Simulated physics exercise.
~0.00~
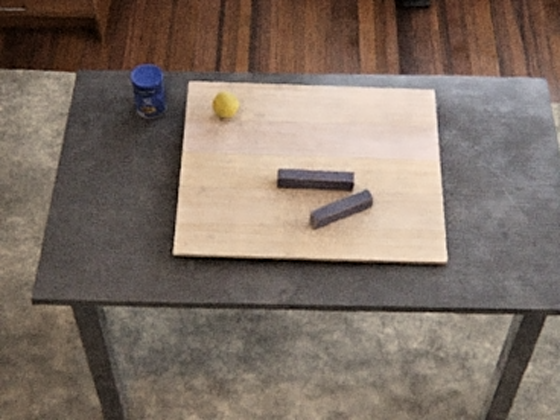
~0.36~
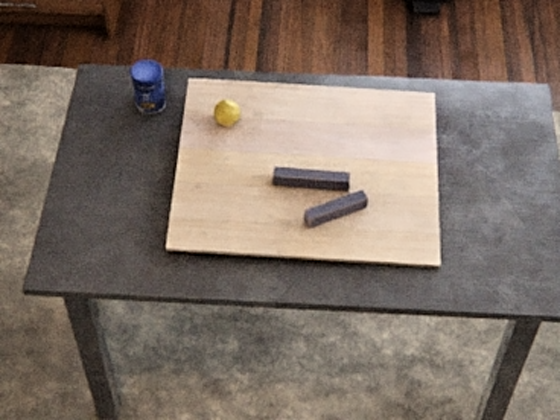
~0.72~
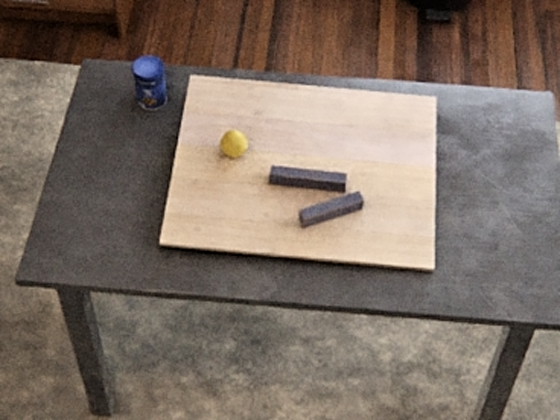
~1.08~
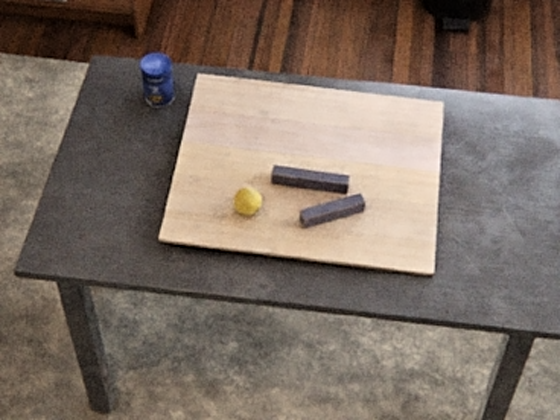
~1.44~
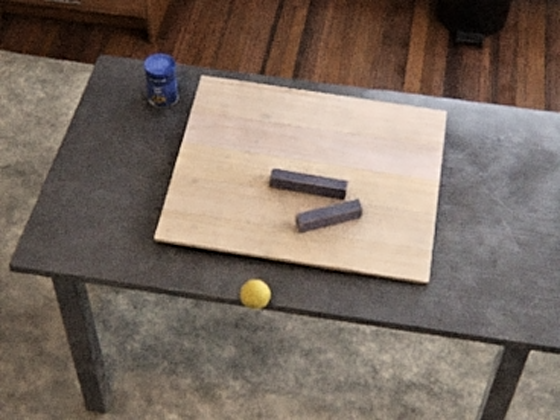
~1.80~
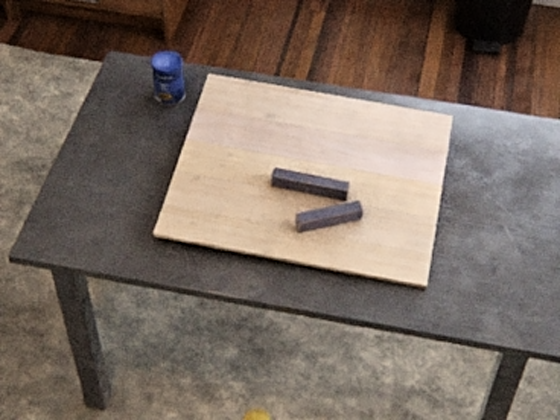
A yellow lemon rolls down a tilted wooden board and drops off the table's near edge.
